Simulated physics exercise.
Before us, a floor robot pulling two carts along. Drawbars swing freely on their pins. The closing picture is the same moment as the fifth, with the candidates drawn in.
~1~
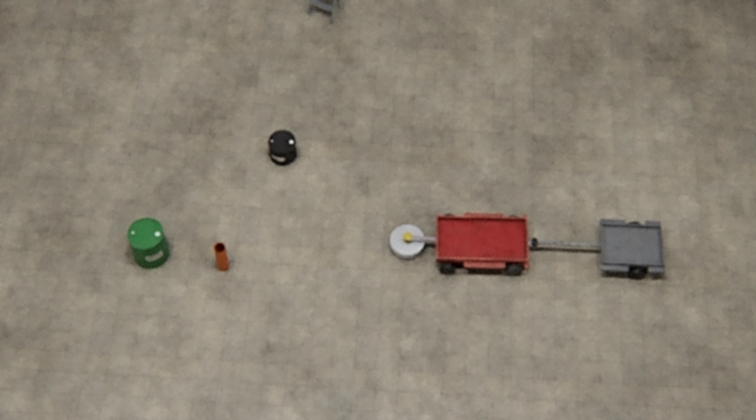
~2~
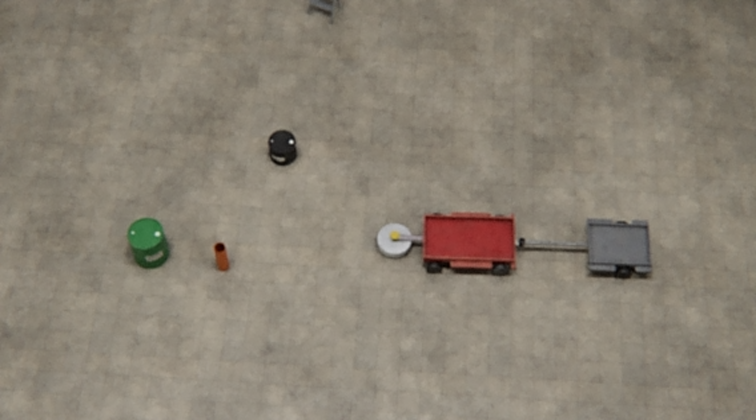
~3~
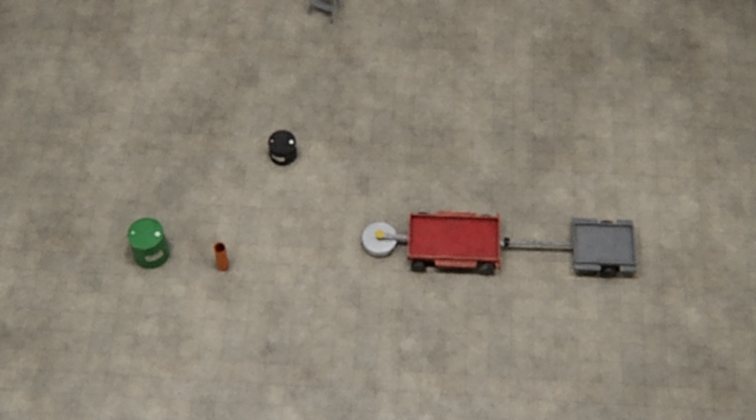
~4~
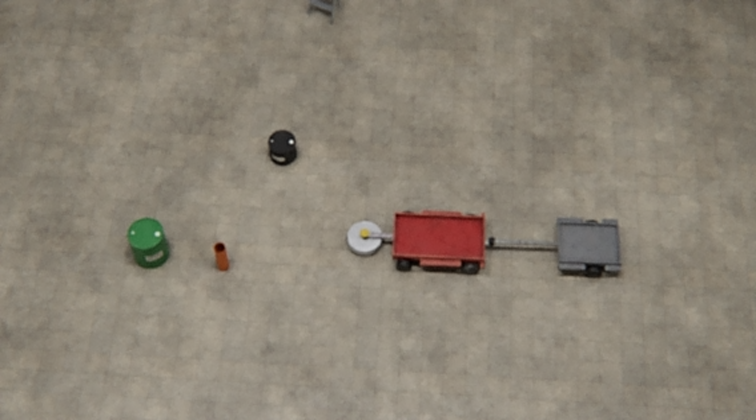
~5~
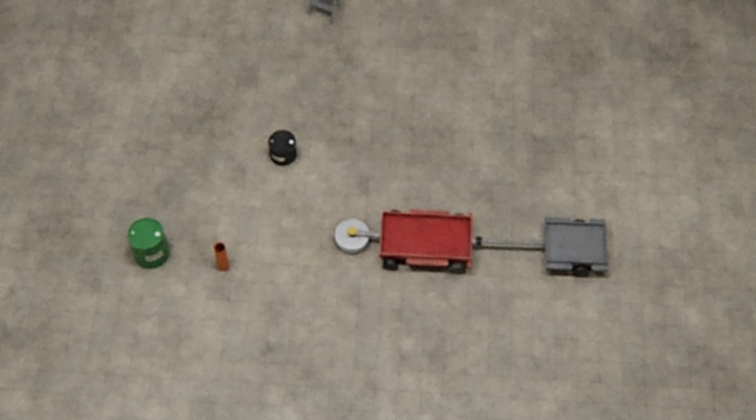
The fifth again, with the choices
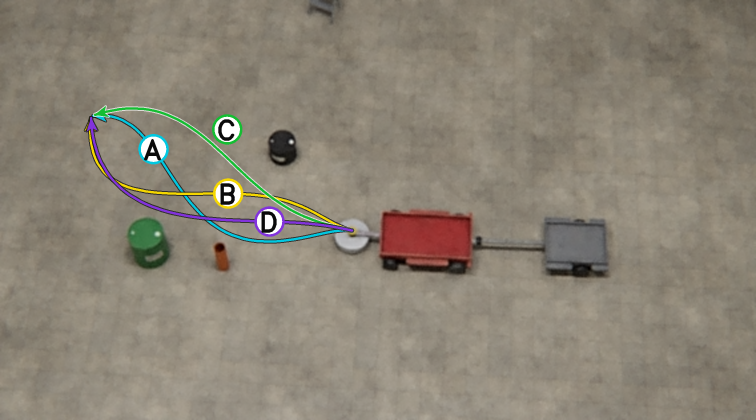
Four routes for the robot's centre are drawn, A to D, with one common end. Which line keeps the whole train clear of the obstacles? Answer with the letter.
Route B.
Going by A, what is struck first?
It meets the orange post.
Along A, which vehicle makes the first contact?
It is the red cart.
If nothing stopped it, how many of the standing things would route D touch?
In all, one.
On the marked copy, A from (352, 231) via (198, 211) to (93, 116); B from (352, 231) via (196, 194) to (91, 118); C from (352, 231) via (225, 156) to (95, 115); D from (352, 231) via (187, 216) to (91, 118).
Following B. Soon after the start, robot (244, 199), last cart (459, 235).
Later, robot (127, 191), last cart (343, 216).
In the end, robot (93, 121), last cart (258, 204); nothing has been touched.
As for the rest, A meets the orange post; C meets the black tub; D meets the green drum.
